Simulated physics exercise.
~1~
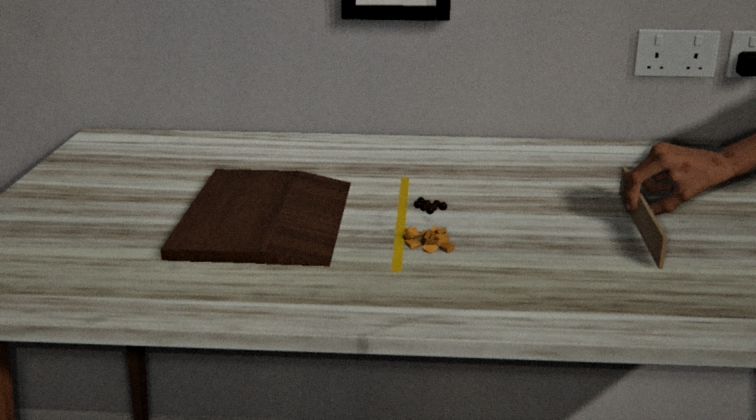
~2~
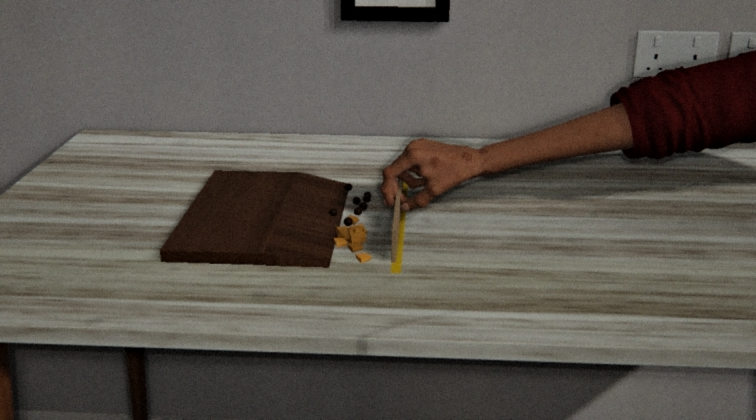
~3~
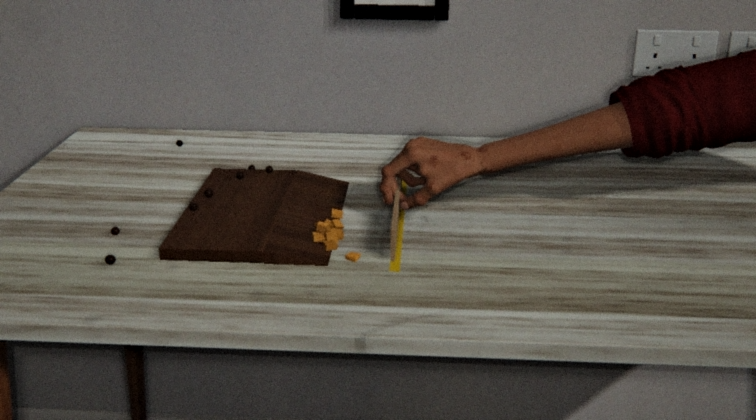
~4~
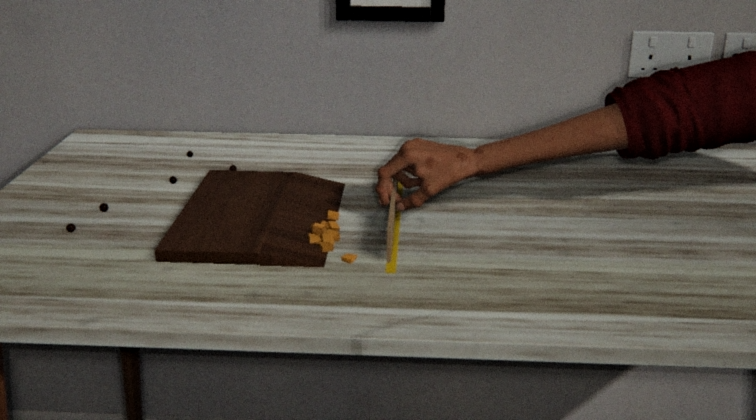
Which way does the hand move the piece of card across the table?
The hand moves the card to the left, toward the brown wedge, until it stops at the yellow tape.
